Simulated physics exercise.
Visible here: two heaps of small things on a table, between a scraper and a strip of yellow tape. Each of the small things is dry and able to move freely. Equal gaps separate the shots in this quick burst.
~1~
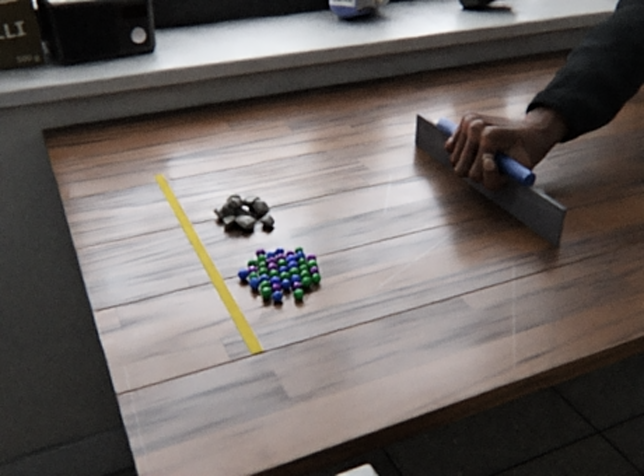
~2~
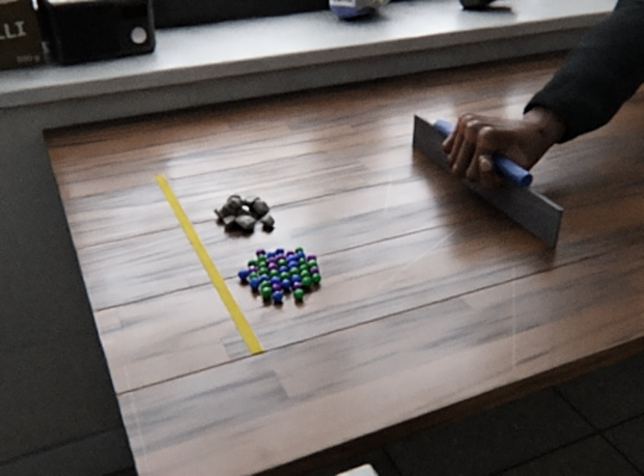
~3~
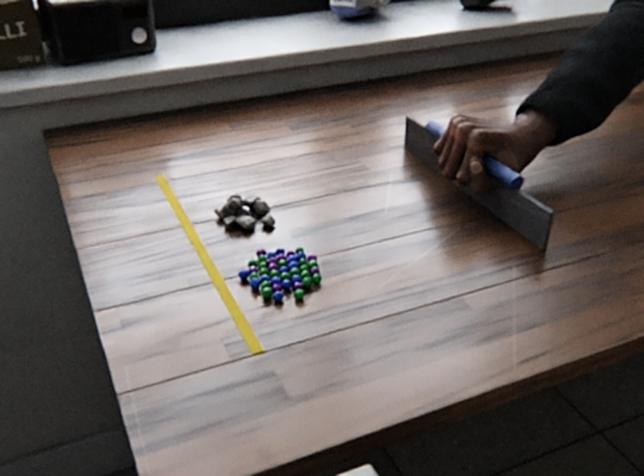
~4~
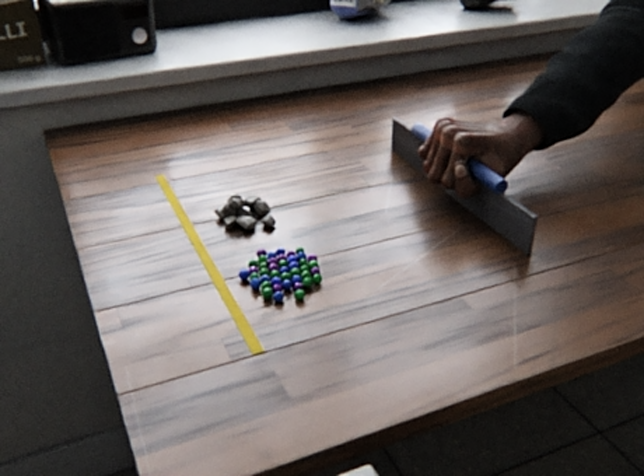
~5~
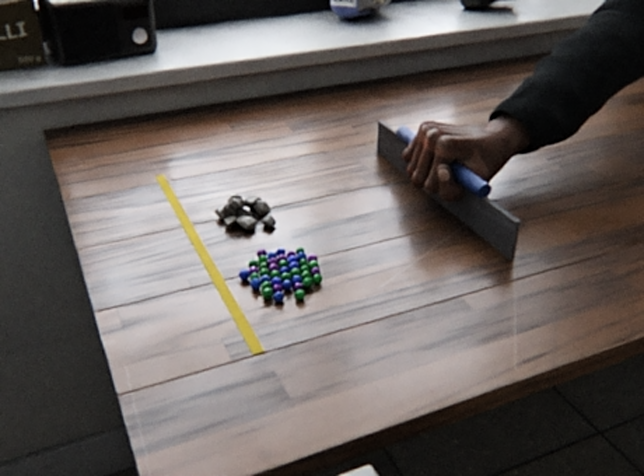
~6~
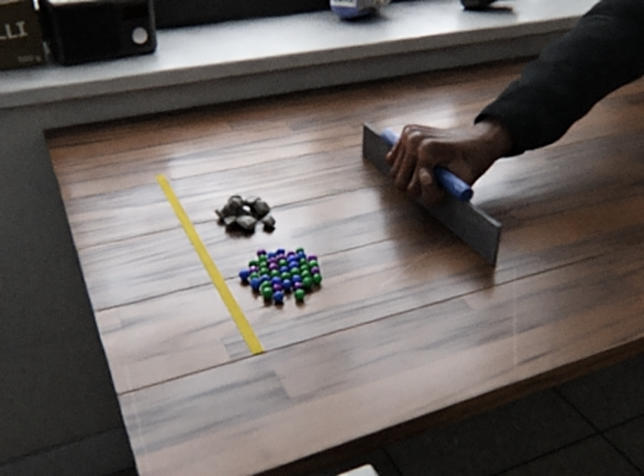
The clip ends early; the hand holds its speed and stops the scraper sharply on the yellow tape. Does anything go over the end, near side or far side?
Front portion: Some spills off, back portion: Nothing spills off.
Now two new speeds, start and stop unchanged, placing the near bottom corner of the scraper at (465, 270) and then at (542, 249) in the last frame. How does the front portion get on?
The first time it has bits go over; the next time it holds its place.
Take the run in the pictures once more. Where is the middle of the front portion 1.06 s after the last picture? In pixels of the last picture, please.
The middle is roughly at pixel (96, 323).
Then, 0.38 s after the last picture, scraper still moving, near (309, 191); front portion all on the table, its front near (244, 275); back portion all on the table, its front near (224, 213).
Then, 0.78 s after the last picture, scraper stopped at the yellow tape; front portion all on the table, its front near (158, 326); back portion all on the table, its front near (139, 235).
Then, 1.06 s after the last picture, scraper stopped at the yellow tape; front portion a small part over the edge; back portion all on the table, its front near (138, 236).
At rest, scraper stopped at the yellow tape; front portion all over the edge; back portion all on the table, its front near (138, 236).
